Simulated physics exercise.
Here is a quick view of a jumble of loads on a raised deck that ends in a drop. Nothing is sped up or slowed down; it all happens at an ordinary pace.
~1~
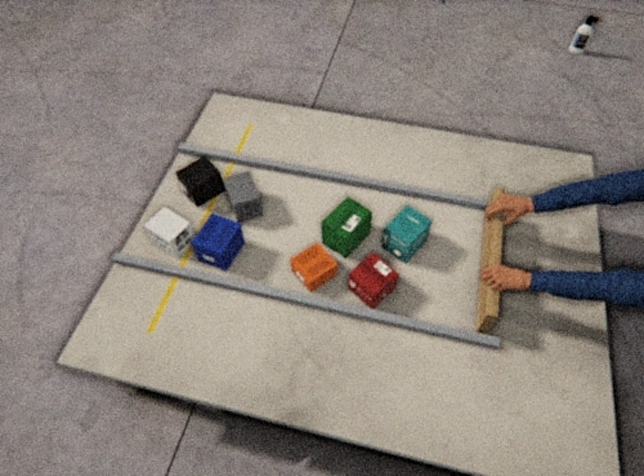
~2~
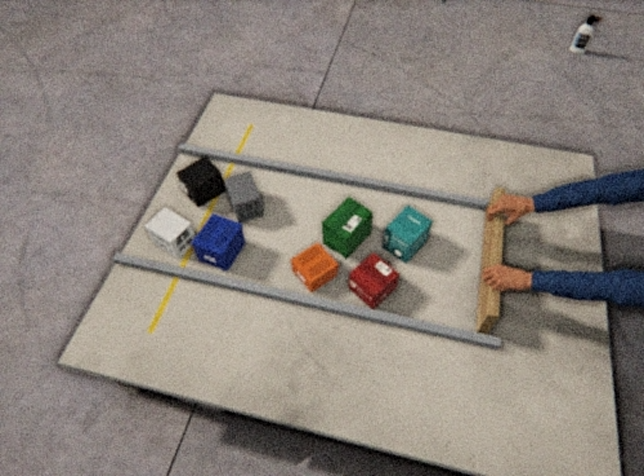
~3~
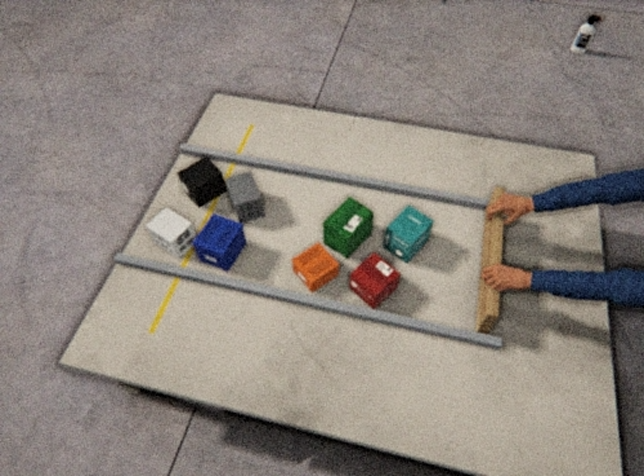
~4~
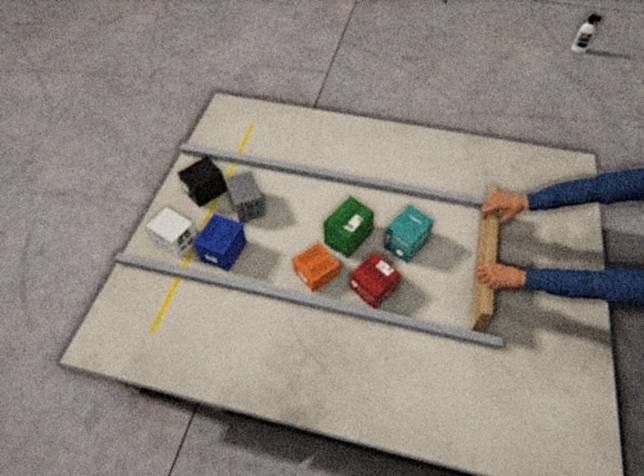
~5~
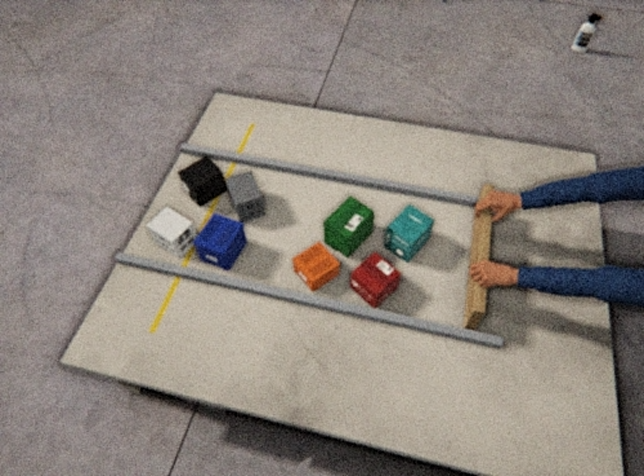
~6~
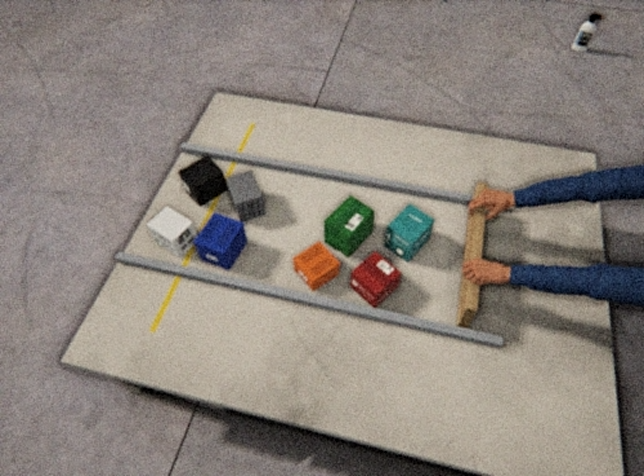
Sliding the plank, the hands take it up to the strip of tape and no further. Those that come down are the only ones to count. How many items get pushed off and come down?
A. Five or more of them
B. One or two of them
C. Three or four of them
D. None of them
C, three or four of them.
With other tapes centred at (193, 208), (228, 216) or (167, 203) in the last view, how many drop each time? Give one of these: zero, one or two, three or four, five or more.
Taking them in turn, five or over; 1 or 2; five or over.
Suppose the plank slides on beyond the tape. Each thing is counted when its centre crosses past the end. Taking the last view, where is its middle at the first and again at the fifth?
About (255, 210), then about (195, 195).
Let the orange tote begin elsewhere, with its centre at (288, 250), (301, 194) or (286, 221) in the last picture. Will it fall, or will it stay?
At the three spots, the orange tote keeps its place, keeps its place and tips over.
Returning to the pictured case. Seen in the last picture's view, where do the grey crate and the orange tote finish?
Final positions - grey crate around (170, 175), orange tote around (143, 235).
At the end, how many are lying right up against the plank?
The count in contact is 2.
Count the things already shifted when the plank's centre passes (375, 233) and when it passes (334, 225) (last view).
At first I count 4, and then 4.
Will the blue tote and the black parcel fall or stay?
The blue tote comes off, the black parcel comes off.
Soon after, none off yet; white crate at rest near (174, 232); black parcel at rest near (203, 181); blue tote at rest near (222, 242).
Then, none off yet; white crate moved a little near (166, 232); black parcel moved a little near (197, 177); blue tote moved about its own width near (199, 237).
By the end, the number that fall off is three or four; fallen, blue tote, black parcel and white crate.
